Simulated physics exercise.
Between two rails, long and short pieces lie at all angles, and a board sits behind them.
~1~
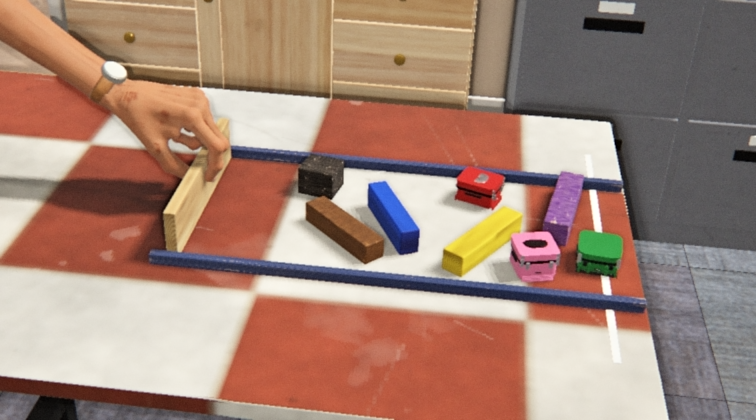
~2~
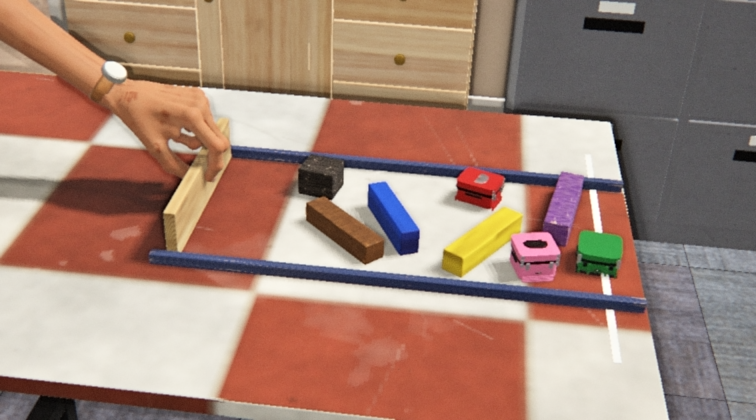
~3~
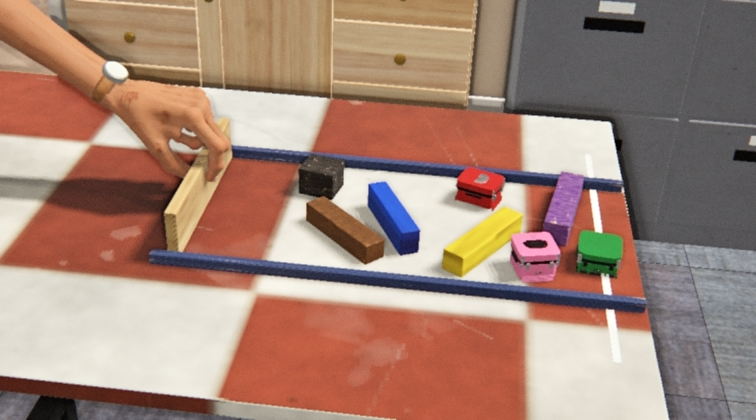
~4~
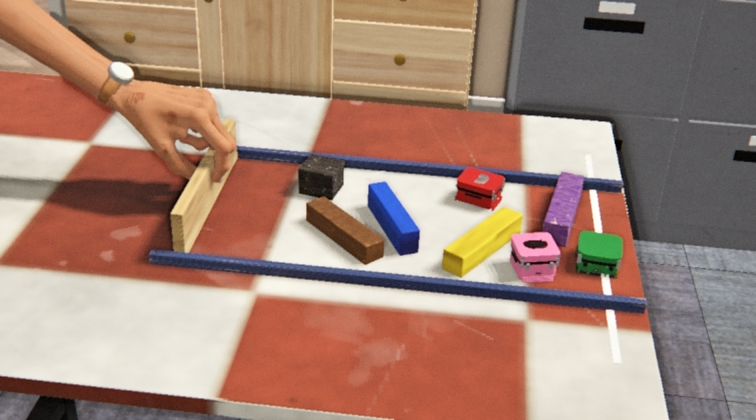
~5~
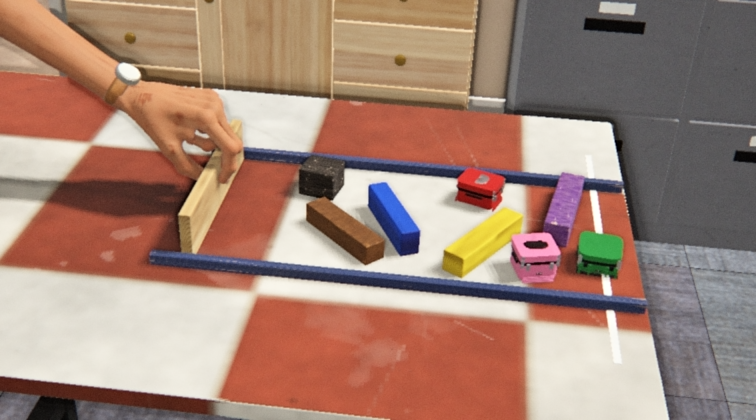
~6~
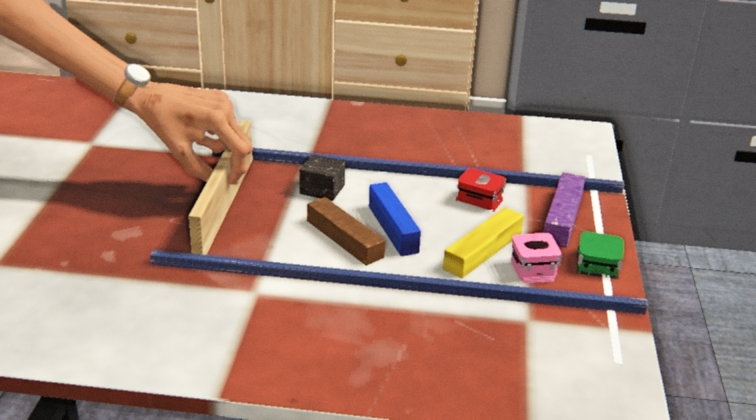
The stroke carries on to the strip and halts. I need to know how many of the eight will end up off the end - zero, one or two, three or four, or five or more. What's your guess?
I'd say five or more.
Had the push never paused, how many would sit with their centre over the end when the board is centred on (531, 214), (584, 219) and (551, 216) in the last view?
1; 5; 3.
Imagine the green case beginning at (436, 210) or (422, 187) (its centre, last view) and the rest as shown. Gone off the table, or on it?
The green case: Plunges, then plunges.
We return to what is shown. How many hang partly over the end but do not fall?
Looks like 2 of them.
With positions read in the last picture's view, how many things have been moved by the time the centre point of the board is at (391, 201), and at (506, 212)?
At that stage 3; at the next, 8.
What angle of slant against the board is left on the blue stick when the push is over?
The angle is some 0°.
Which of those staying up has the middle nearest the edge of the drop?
It would be the blue stick.
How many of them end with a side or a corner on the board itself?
2 touch it.
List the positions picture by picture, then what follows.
In the first picture, green case (599, 255); purple bar (563, 207); pink case (533, 256); board (200, 183); tape (600, 242).
In the second picture, purple bar (563, 208); blue stick (393, 217).
In the third picture, pink case (534, 257); brown bar (344, 229).
In the fourth picture, green case (599, 255); yellow stick (483, 241).
In the fifth picture, purple bar (564, 208); black block (322, 177).
In the sixth picture, green case (600, 255); purple bar (564, 208); pink case (535, 258); board (224, 185); tape (601, 242).
A little later, none off yet; green case at rest near (600, 255); purple bar at rest near (564, 208); pink case at rest near (535, 258).
Next, none off yet; green case at rest near (600, 255); purple bar at rest near (564, 208); pink case at rest near (538, 259).
Later still, one off so far; green case on its side near (657, 309); purple bar shifted about its own width near (630, 216); pink case shifted well along near (636, 269).
When it is over, the number that fall off is five or more; down, red case, yellow stick, pink case, purple bar and green case.
